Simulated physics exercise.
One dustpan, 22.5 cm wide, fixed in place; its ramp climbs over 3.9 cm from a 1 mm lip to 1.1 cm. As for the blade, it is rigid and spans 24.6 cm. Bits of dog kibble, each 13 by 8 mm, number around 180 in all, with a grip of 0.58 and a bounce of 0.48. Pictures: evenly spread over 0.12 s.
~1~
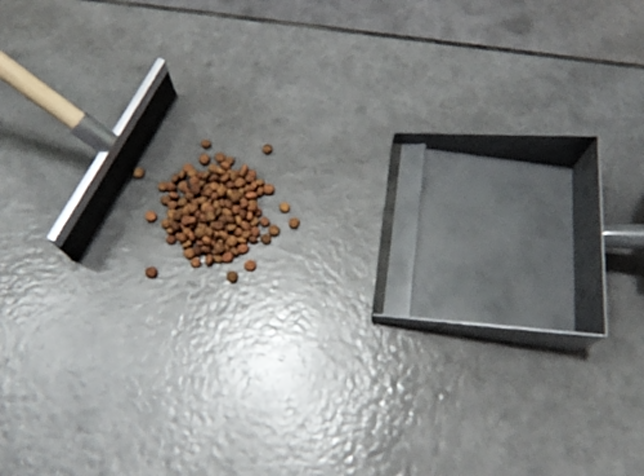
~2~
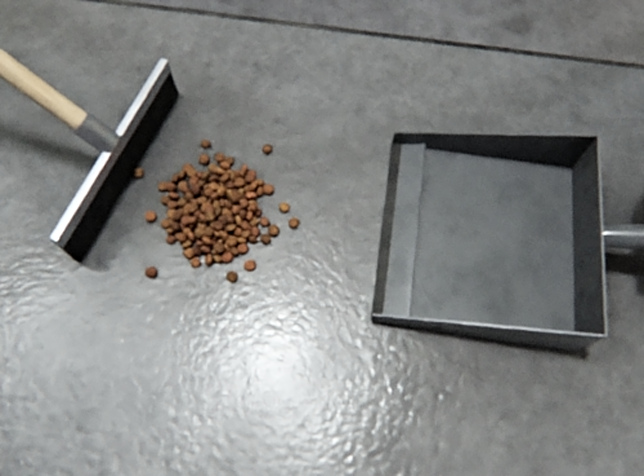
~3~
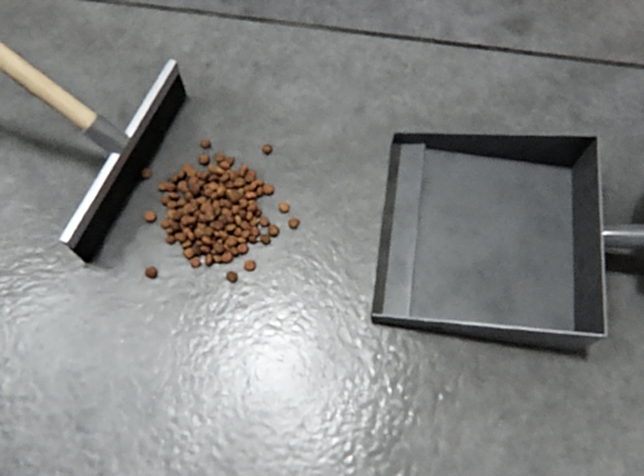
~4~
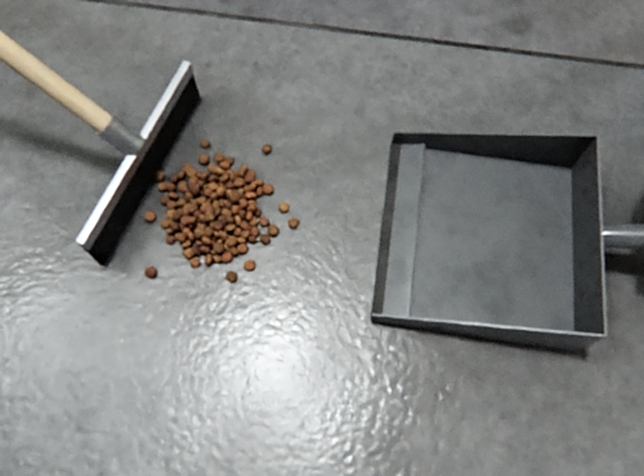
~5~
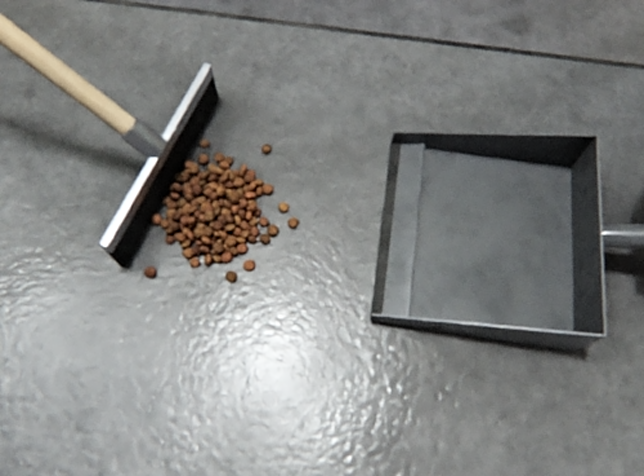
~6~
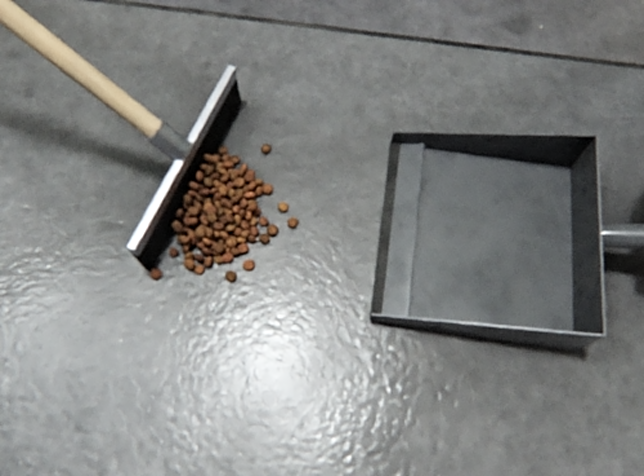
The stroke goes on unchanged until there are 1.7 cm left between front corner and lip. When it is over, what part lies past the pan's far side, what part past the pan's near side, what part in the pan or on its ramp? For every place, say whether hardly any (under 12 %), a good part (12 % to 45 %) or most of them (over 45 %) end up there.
As I see it, far side: Odds are it gets a meagre share. Near side: Odds are it gets a so-so share. Pan: Odds are it gets a generous share.
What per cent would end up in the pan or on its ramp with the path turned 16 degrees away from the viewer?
Around 35 %.
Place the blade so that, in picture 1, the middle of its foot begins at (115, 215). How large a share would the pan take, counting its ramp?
I'd put it at around 55 per cent.
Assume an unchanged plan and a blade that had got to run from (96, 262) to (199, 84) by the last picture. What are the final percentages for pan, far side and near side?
Per cent by place - pan 30, far side 0, near side 25.
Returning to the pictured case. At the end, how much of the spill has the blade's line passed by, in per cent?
I'd say close to 0 per cent.
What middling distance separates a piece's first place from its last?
It comes to some 22 cm.
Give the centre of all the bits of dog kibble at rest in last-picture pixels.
Centre at rest: Approx. (388, 259) px.
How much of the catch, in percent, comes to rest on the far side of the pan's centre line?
Share: Approx. 40 %.
Then, 0.08 s after the last picture, middle of the blade 12 cm from the lip; 0 % over the lip, far side 0 %, near side 5 %.
Then, 0.14 s after the last picture, middle of the blade 6 cm from the lip; 0 % over the lip, far side 0 %, near side 10 %.
Then, 0.34 s after the last picture, middle of the blade 4 cm from the lip; 50 % over the lip, far side 0 %, near side 20 %.
In the end, far side 0 %, near side 20 %, pan 50 %, in front of the lip or behind the blade 30 %.
